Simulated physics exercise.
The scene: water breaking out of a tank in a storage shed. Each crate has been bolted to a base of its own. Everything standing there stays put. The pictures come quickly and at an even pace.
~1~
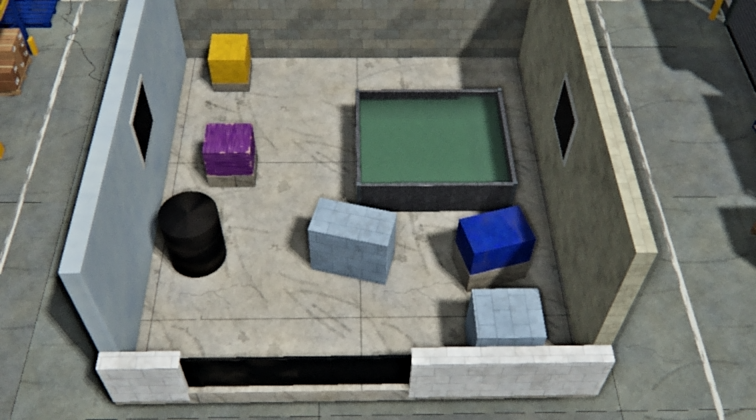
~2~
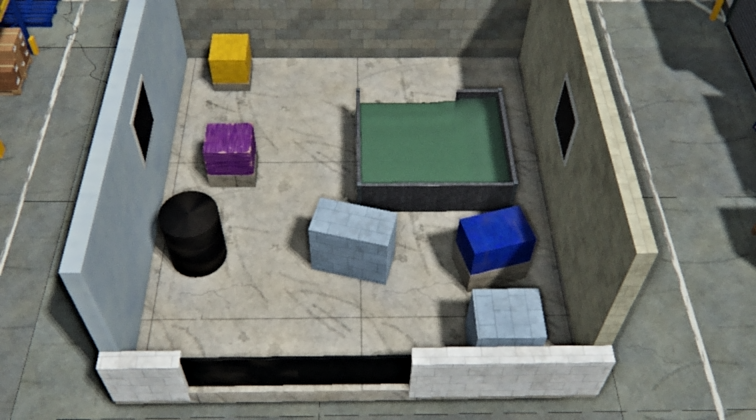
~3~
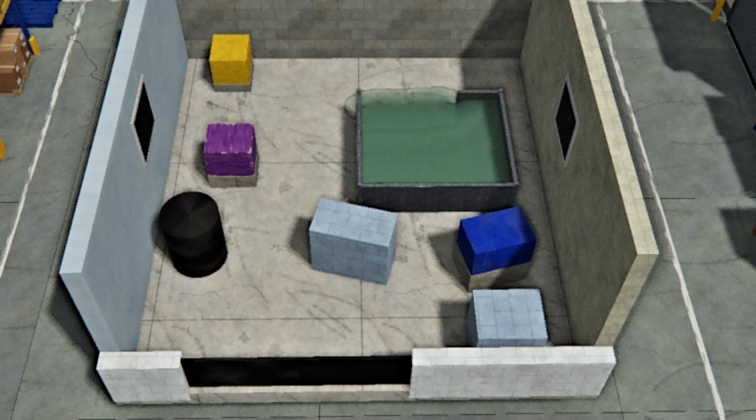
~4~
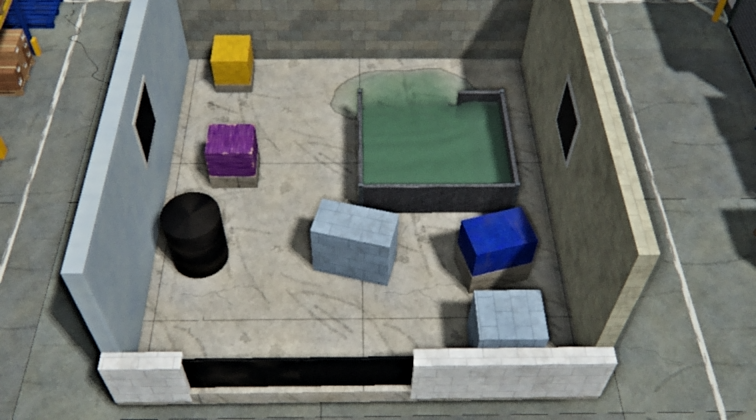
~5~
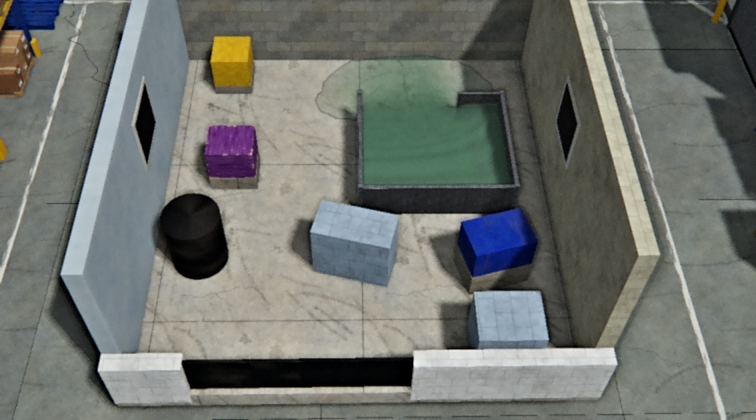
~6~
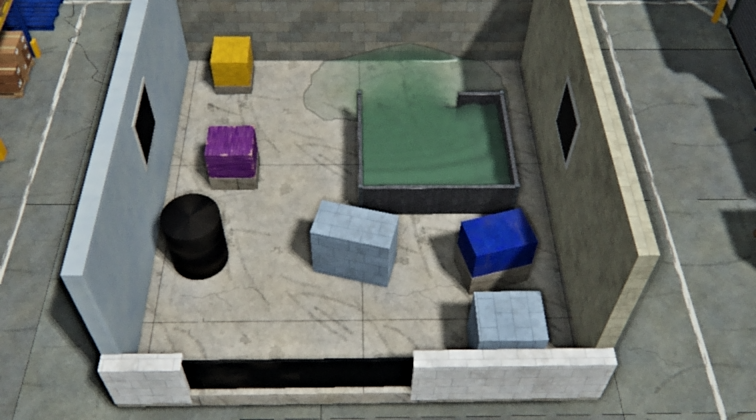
Storage shed with scattered blocks and a black barrel, green water pouring from a tank's far side and spreading across the floor.
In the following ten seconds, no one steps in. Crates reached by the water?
As I see it, the purple crate will be spared. The yellow crate will be hit by the water. The blue crate will be spared.
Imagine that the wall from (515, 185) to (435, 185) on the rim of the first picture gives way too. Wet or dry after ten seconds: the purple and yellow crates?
The purple crate is not reached; the yellow crate is not reached.
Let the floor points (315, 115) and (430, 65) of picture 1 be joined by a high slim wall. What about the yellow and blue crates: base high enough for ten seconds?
Here is what I get: The yellow one is left untouched, while the blue one is left untouched.
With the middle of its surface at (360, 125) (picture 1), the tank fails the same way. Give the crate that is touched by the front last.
It is the one in blue.
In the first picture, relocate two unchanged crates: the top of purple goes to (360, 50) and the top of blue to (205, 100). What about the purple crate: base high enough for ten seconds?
I'd say the purple crate gets flooded.
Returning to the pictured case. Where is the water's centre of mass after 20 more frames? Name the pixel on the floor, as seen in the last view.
Centre: Close to (388, 120).
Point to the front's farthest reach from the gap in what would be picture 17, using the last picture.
My pick would be pixel (190, 61).
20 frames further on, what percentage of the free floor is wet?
That should be about 45 %.
A moment on, water covers 15 % of the floor; the purple crate not reached, the yellow crate water round its plinth, the blue crate not reached.
Next, water covers 25 % of the floor; the purple crate not reached, the yellow crate water round its plinth, the blue crate not reached.
Then, water covers 45 % of the floor; the purple crate water round its plinth, the yellow crate water round its plinth, the blue crate water round its plinth.
Later, water covers 80 % of the floor; the purple crate water round its plinth, the yellow crate water round its plinth, the blue crate water round its plinth.
In the end, water covers 100 % of the floor; the purple crate stayed above the water, the yellow crate was topped, the blue crate stayed above the water.
